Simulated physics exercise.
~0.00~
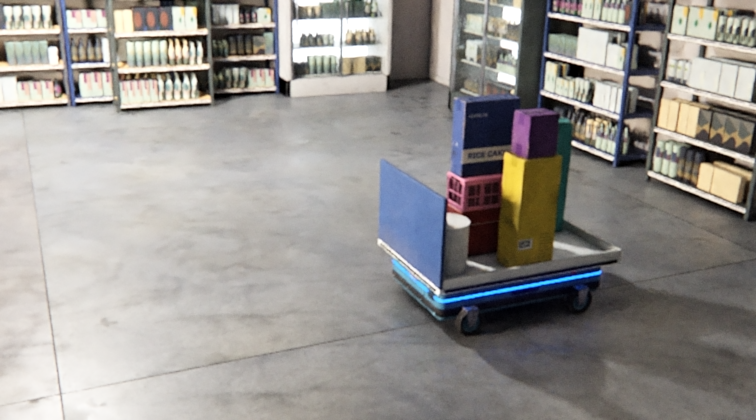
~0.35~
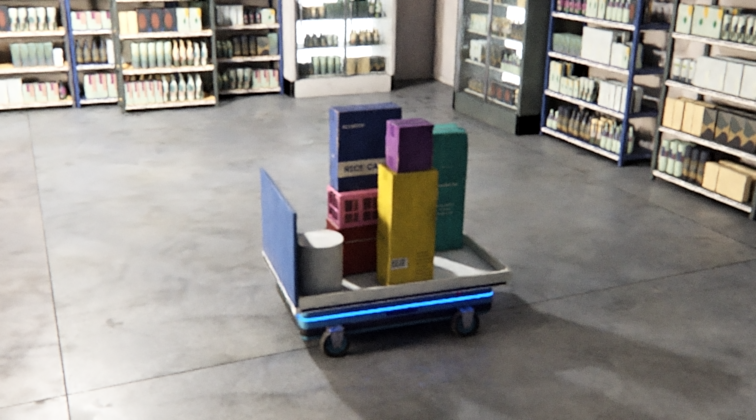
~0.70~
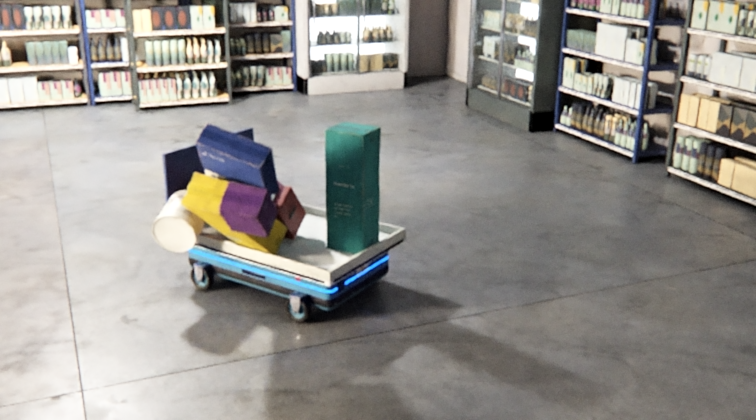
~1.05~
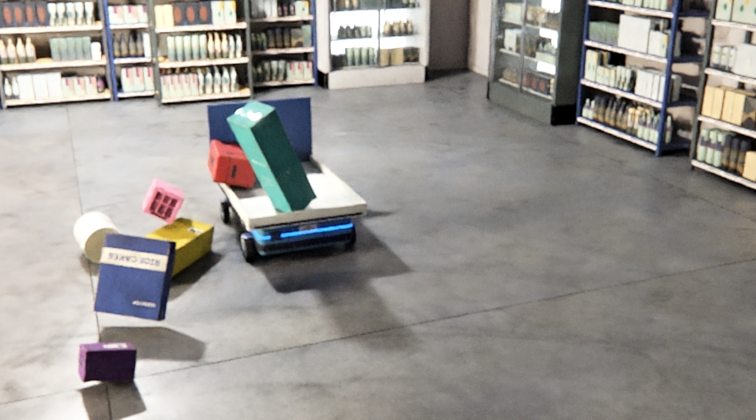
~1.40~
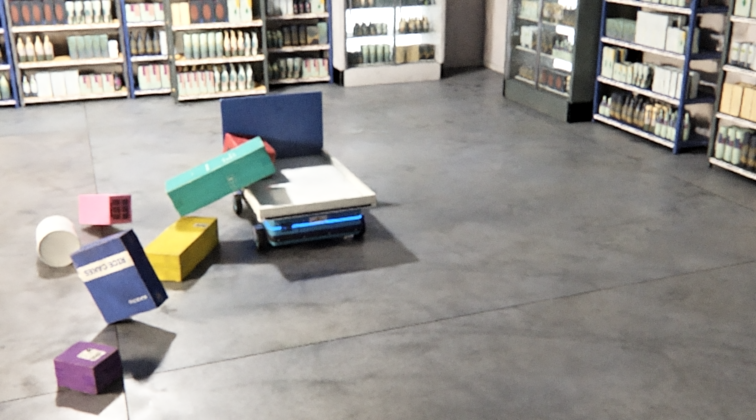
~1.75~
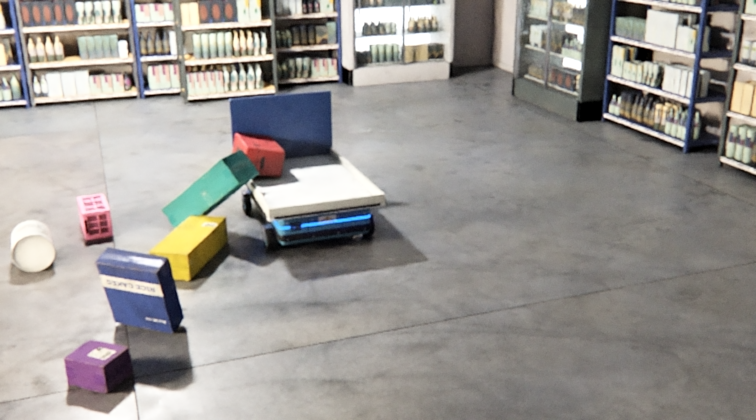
A low powered flat cart with a glowing blue strip carries a loose stack of boxes across a grey shop floor, seen from slightly above, with stocked shelves and lit cabinets behind. Blue, yellow, purple and turquoise boxes stand beside a white pail, a pink crate and a red toolbox, behind a blue board. The cart rolls left, then swings round, and most of the load tips and spills over its side. The turquoise box topples last as the cart stops. It ends leaning against the deck edge, the red toolbox lies toppled aboard, and the rest litter the floor.
